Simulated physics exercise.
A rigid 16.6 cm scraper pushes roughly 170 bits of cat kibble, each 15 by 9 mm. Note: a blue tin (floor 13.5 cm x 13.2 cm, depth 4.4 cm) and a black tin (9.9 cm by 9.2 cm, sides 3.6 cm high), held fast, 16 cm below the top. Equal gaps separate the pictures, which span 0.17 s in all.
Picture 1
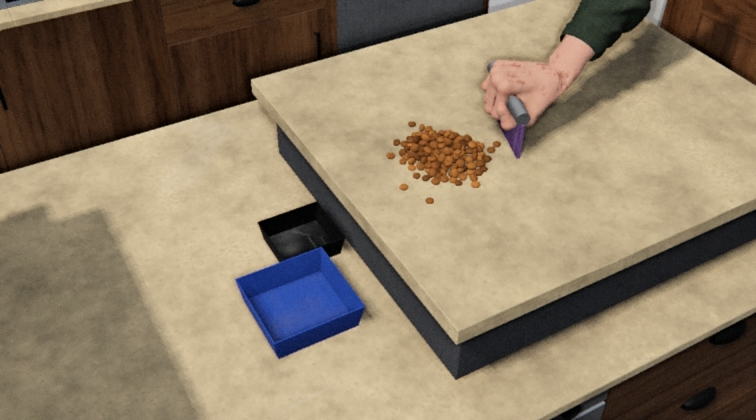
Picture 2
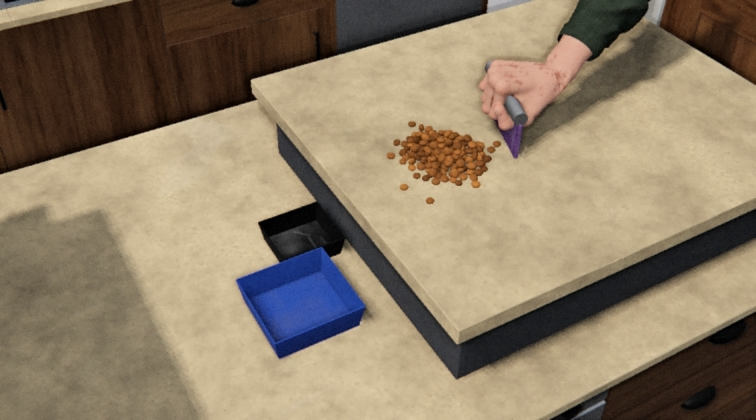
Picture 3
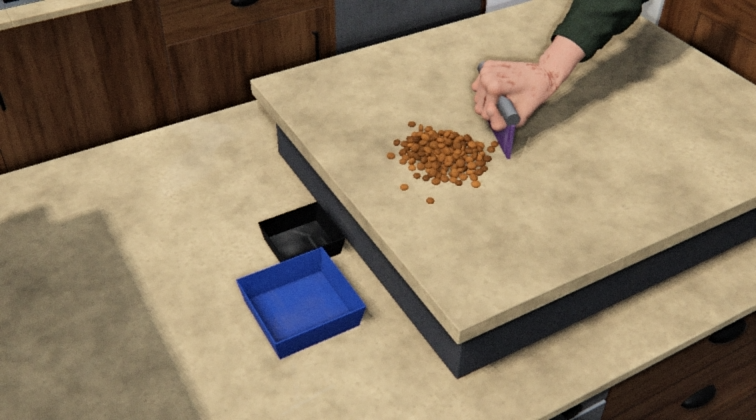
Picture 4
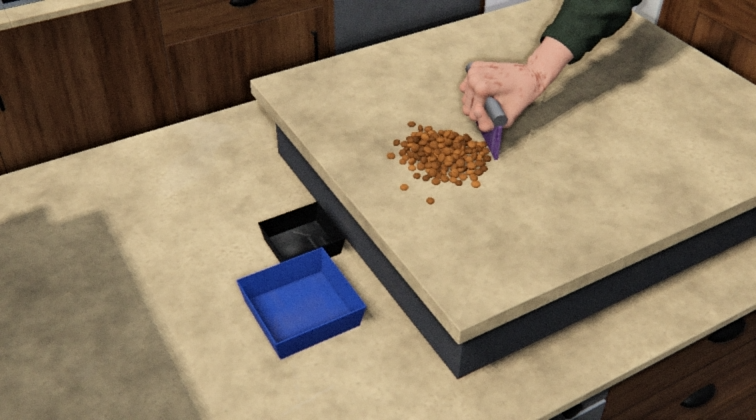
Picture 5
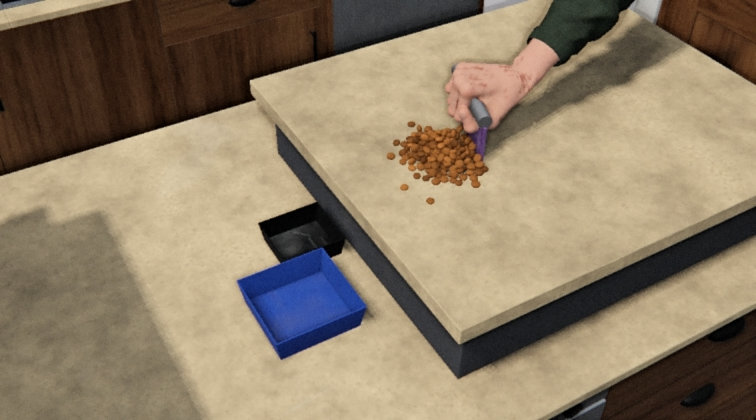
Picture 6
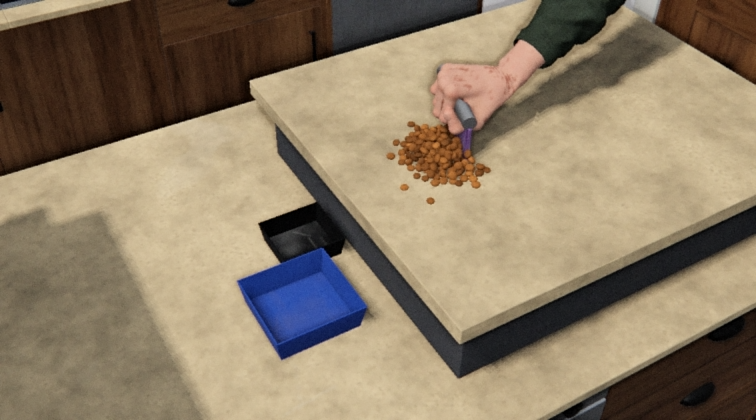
The video shows a hand holding a purple scraper beside a pile of brown cat kibble on a raised countertop, then moving it left into the pile, shifting pieces, while a blue tin and a black tin stay still below.
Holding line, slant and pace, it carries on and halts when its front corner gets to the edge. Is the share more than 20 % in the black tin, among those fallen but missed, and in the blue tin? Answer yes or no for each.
Black tin: No, not more than that. Missed: Yes, more than that. Blue tin: No, not more than that.
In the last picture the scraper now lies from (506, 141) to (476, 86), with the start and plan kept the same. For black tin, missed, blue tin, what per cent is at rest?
Black tin: 5; missed: 15; blue tin: 25.
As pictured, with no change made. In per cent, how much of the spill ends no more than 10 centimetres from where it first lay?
Roughly 35 %.
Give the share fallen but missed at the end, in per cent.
The share comes to roughly 35 per cent.
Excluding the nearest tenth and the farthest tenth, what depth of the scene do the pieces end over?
It spans some 28 centimetres.
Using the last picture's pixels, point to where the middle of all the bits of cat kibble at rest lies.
In the last picture the centre sits at about (331, 244).
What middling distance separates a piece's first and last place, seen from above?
That comes to roughly 24 cm.
Then, 0.20 s after the last picture, scraper 23 cm from its start, spill 21 cm wide; still on top 100 %.
Then, 0.39 s after the last picture, scraper 30 cm from its start, spill 26 cm wide; black tin 5 %, off the edge, not caught 40 %, still on top 55 %.
Then, 0.54 s after the last picture, scraper 30 cm from its start, spill 29 cm wide; blue tin 5 %, black tin 15 %, off the edge, not caught 35 %, still on top 45 %.
In the end, blue tin 5 %, black tin 15 %, fallen but missed 35 %, still on top 45 %.
